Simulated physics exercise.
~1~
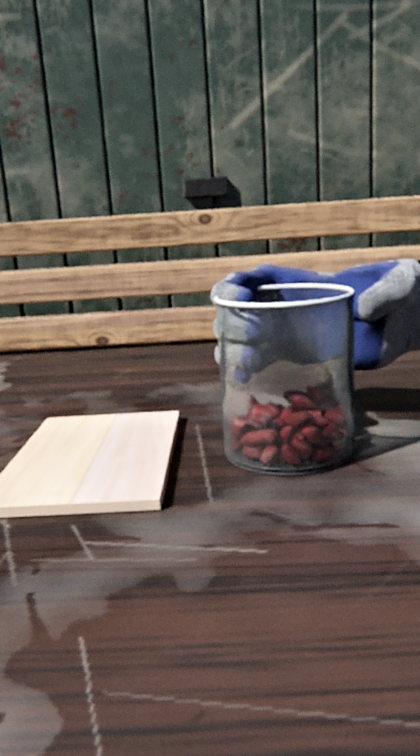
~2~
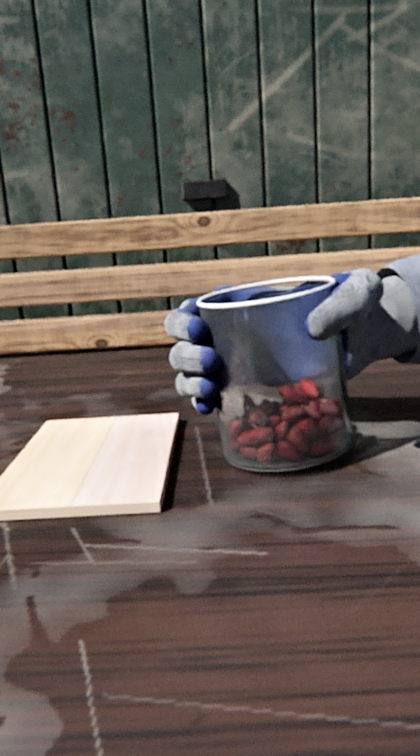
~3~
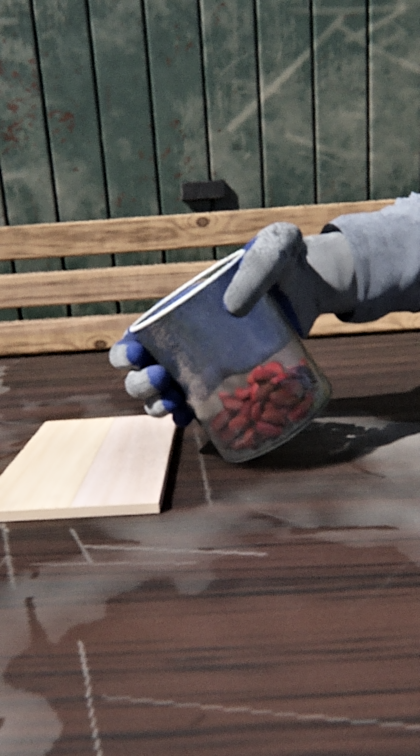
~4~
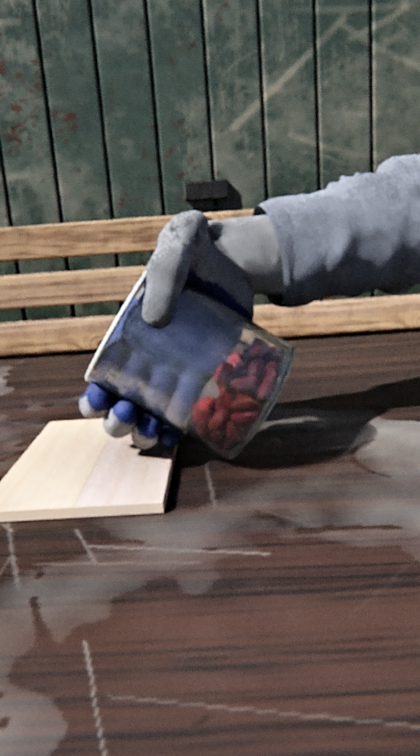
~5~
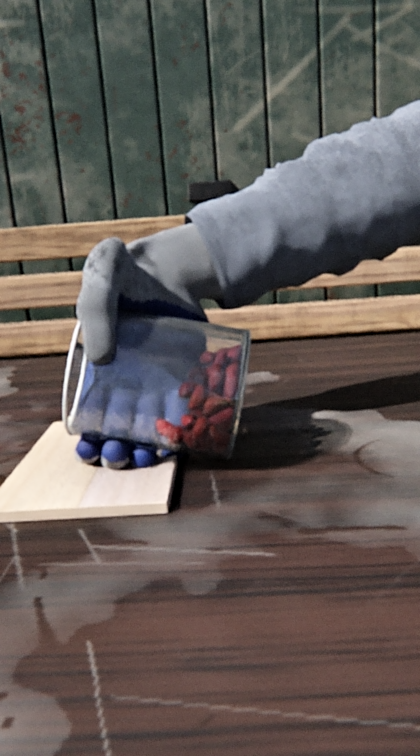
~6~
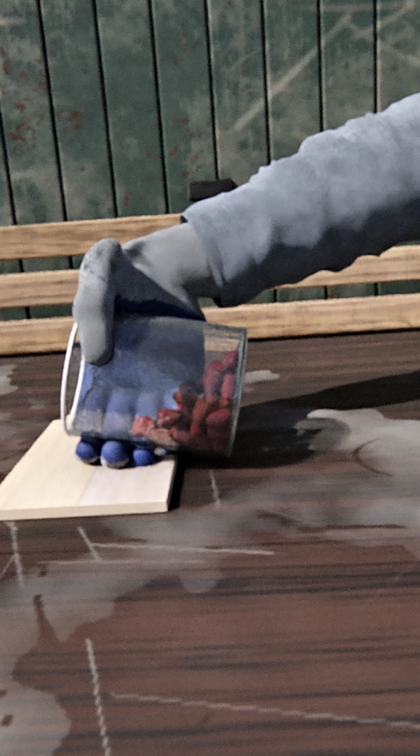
A clear glass holding red, bean-like pieces stands right of centre on a dark, scratched wooden table, seen from slightly above by a gently swaying camera. A pale wooden block lies flat at left, with wooden rails and a green plank wall behind. A hand in a blue and grey glove grips the glass, lifts it slightly and tilts it to the left. The grey-sleeved arm carries it over toward the block, tipping it further as the pieces shift inside. The glass comes to rest nearly on its side against the block, with every piece still inside.
